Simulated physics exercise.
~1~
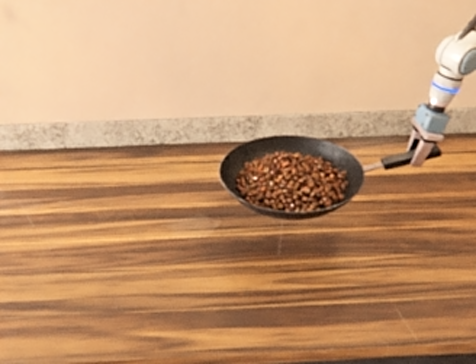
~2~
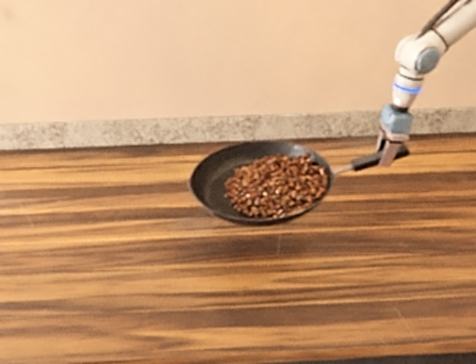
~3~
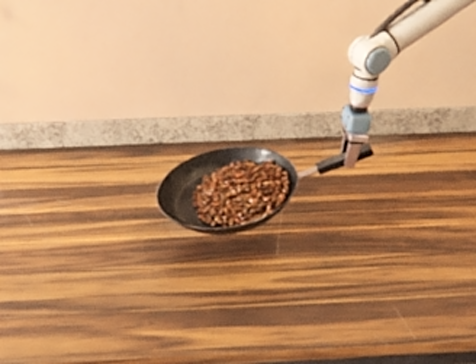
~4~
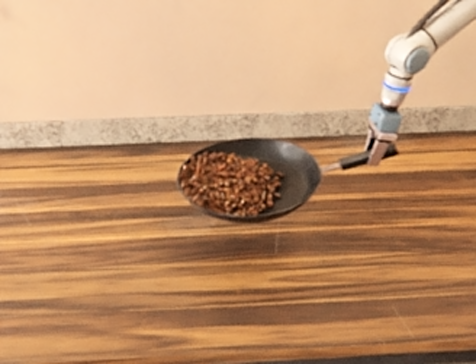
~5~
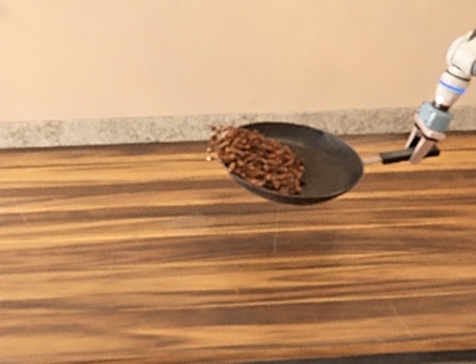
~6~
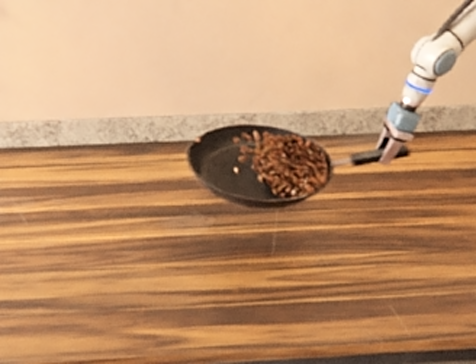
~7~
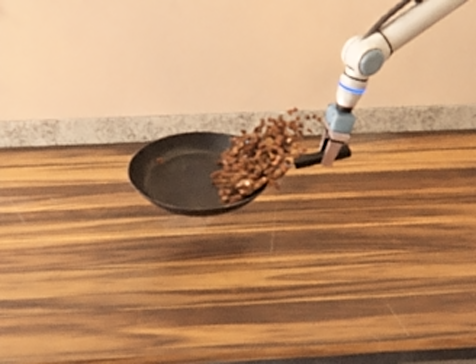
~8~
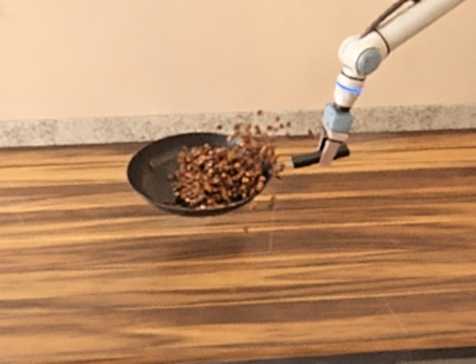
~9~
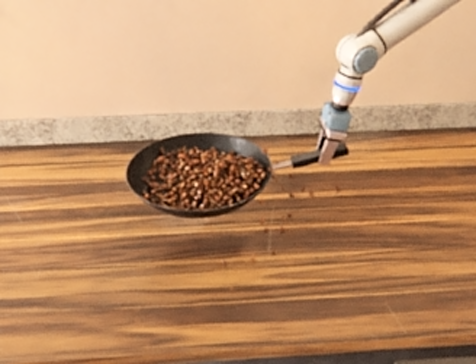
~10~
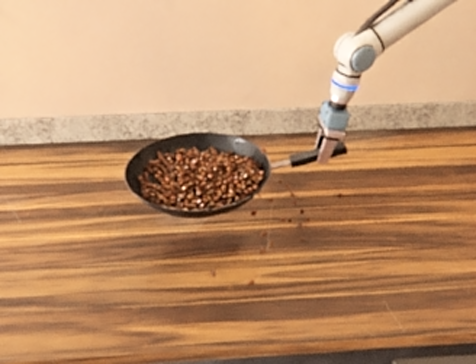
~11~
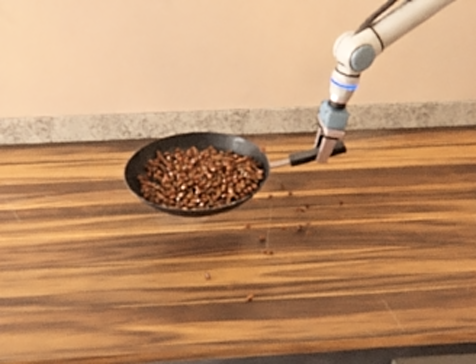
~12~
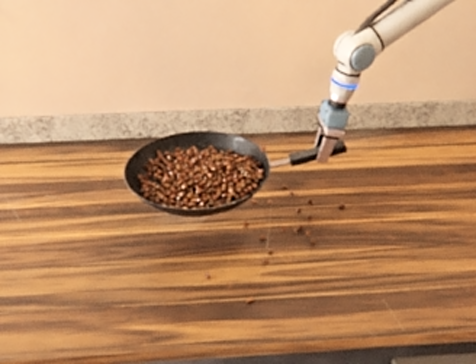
A robot arm held a dark frying pan full of brown pellets above a wooden table, moved it left, right and left again, tossing the pellets up, and most landed back in the pan while a few scattered onto the table.
